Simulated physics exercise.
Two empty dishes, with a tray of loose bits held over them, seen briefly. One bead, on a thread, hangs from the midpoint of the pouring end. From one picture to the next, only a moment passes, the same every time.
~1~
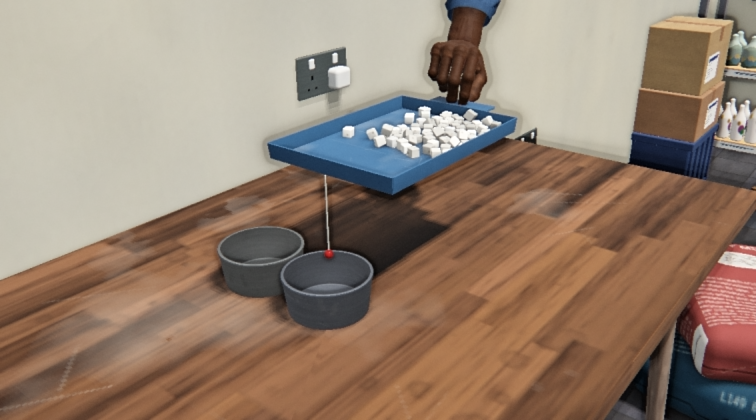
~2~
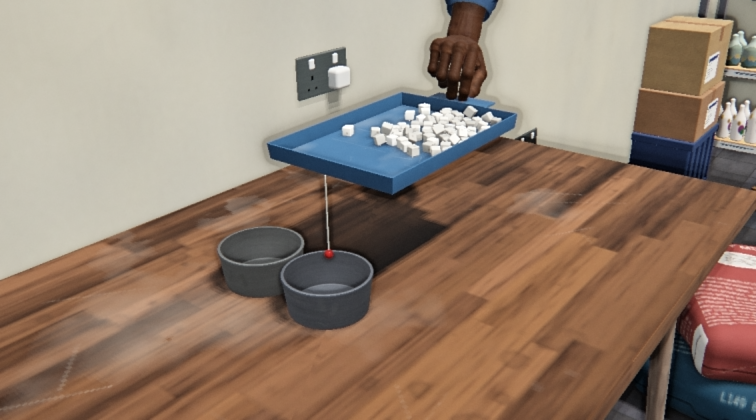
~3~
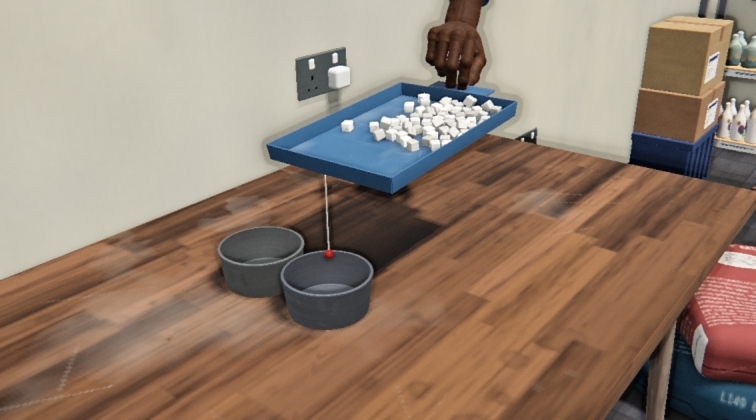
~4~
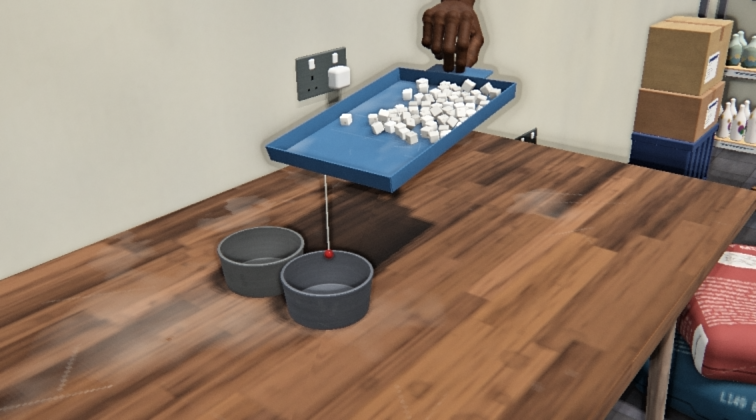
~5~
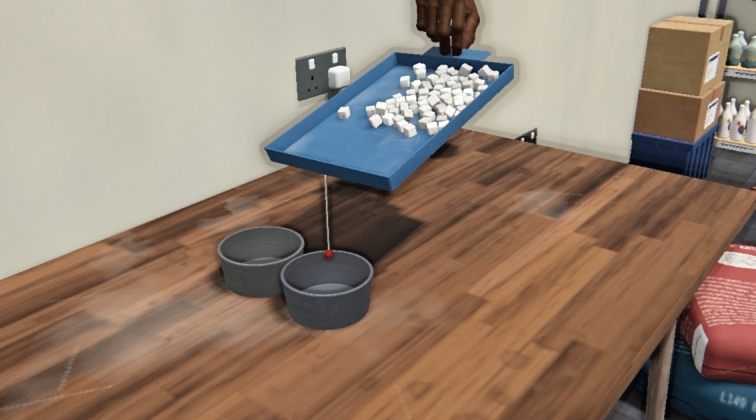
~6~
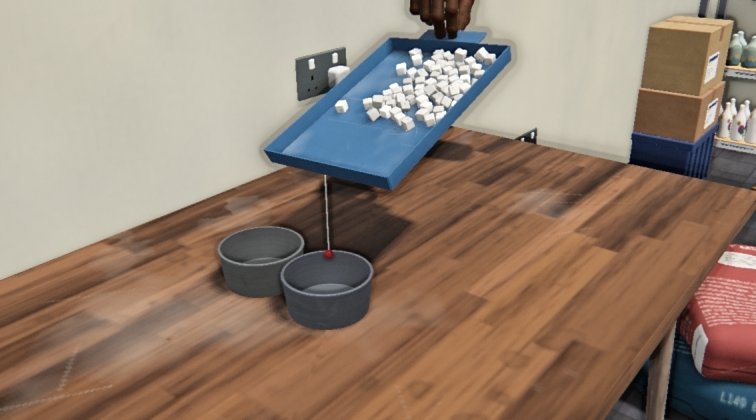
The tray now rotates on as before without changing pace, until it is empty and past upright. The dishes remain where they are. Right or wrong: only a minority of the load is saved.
Right, only a minority is saved.
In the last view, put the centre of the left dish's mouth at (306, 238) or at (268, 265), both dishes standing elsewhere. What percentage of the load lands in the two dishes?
0, then 80 %.
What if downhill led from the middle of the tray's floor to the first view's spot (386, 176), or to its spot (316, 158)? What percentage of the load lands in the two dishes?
About 10 % and 70 %.
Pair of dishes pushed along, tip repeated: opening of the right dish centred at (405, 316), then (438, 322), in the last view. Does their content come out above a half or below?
Place 1: Lower than half; place 2: Lower than half.
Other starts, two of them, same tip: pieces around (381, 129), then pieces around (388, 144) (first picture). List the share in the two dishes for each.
First case: Around 30 %; second case: Around 20 %.
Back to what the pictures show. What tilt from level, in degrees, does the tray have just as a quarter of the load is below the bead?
Roughly 115°.
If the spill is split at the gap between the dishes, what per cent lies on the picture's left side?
It works out to some 80 per cent.
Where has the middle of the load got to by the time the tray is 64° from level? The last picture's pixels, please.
Look close to (323, 145) in the last picture.
Soon, tray tipped steeply; nearly all on the tray; a small part in the air.
A while on, tray tipped past a quarter turn; most on the tray; a stray few in the right dish; a stray few in the left dish; a small part outside both; a stray few in the air.
Towards the end, tray tipped past a quarter turn; a small part in the right dish; a small part in the left dish; about two thirds outside both.
Finally, tray tipped past a quarter turn; a small part in the right dish; a small part in the left dish; about two thirds outside both.
